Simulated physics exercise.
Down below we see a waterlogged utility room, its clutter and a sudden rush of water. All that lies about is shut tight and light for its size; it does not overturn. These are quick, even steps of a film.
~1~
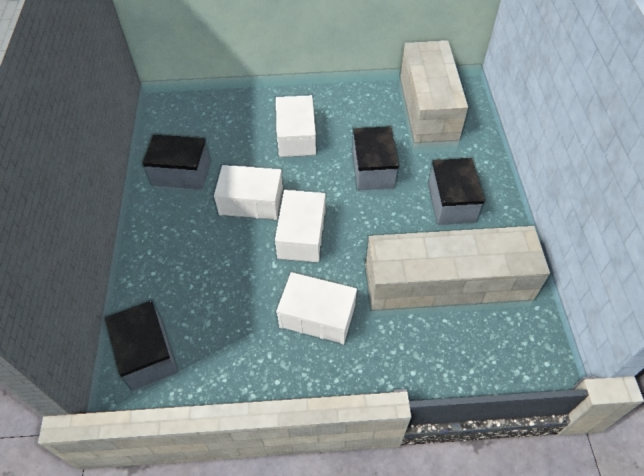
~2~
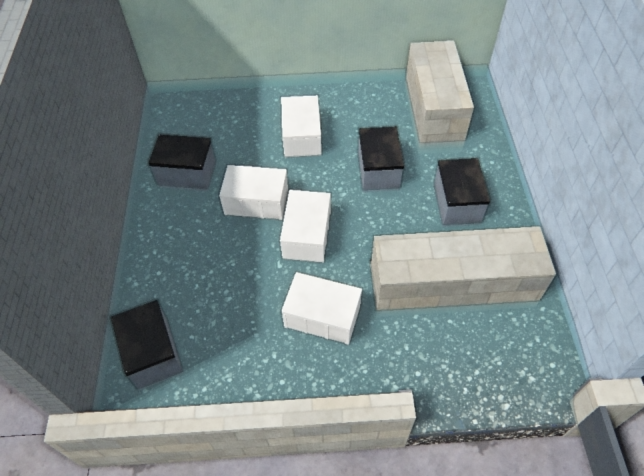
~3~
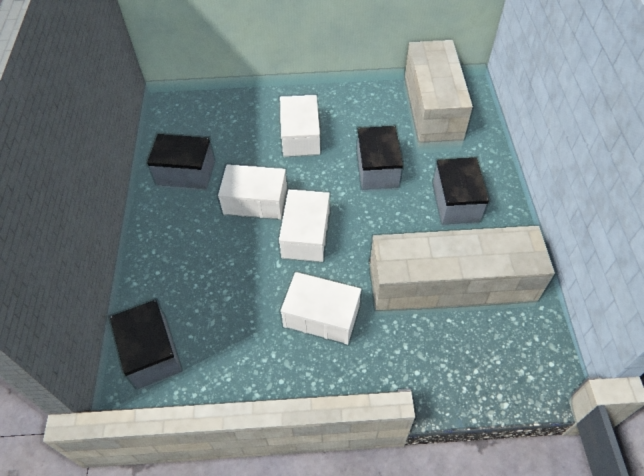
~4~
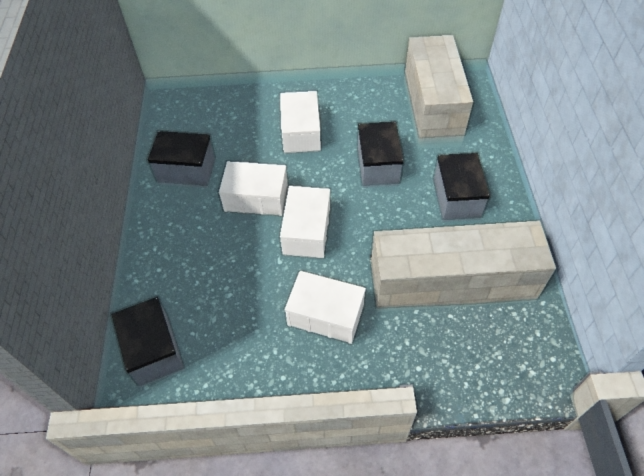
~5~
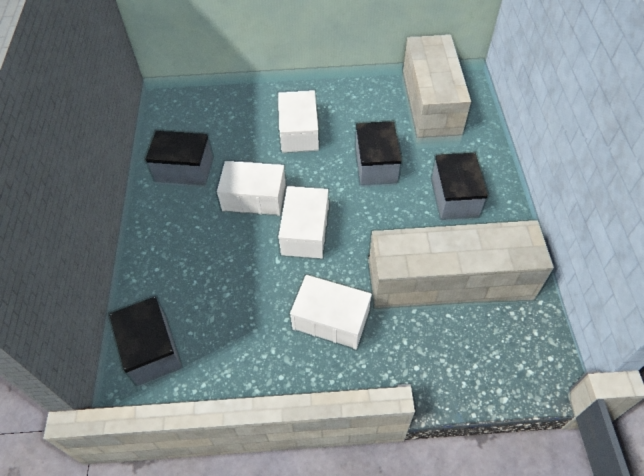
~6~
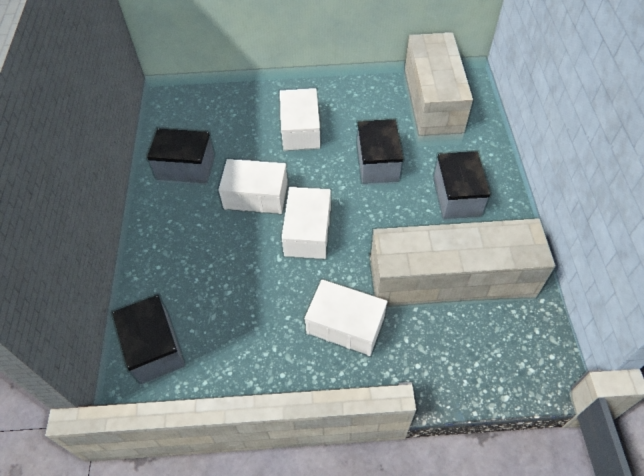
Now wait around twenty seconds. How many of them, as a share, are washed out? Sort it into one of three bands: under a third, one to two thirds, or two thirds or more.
It falls in the middle band, one to two thirds.
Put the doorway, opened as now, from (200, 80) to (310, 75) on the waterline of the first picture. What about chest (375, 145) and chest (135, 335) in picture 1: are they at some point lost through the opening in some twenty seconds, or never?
Swept away, held back.
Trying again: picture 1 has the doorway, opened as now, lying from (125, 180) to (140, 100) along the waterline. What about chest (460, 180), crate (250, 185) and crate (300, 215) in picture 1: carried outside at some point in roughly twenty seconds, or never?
Taken in turn, the first item is held back, the second is flushed away and the last is flushed away.
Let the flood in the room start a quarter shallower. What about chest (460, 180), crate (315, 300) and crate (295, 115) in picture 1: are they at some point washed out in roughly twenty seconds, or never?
Held back, escapes, held back.
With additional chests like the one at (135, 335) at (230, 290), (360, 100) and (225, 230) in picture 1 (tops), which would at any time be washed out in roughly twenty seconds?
Going one by one, I'd say it leaves, then it doesn't leave, then it leaves.
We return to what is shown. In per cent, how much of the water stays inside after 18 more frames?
It comes to about 74 parts in a hundred.
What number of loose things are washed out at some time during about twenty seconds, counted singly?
4 in all.
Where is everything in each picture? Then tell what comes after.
The first frame shows a crate at (317, 300) floats; a crate at (301, 216) floats; 0 of 8 have shifted.
The second frame shows a crate at (322, 300) floats; a crate at (306, 216), afloat; 0 of 8 have shifted.
The third frame shows a crate at (321, 300) floats; a crate at (305, 216) floats; 0 of 8 have shifted.
The fourth frame shows a crate at (326, 299) floats, close to its start; a crate at (306, 212), afloat; 0 of 8 have shifted.
The fifth frame shows a crate at (331, 304) floats, close to its start; a crate at (304, 213), afloat; 1 of 8 have shifted.
The sixth frame shows a crate at (346, 310), afloat, close to its start; a crate at (307, 213) floats, close to its start; 1 of 8 have shifted.
A moment on, 0 of 8 are out; 8 afloat.
Next, 2 of 8 are out; 6 afloat.
Later, 3 of 8 are out; 5 afloat.
In the end, 4 of 8 are out; 4 afloat.
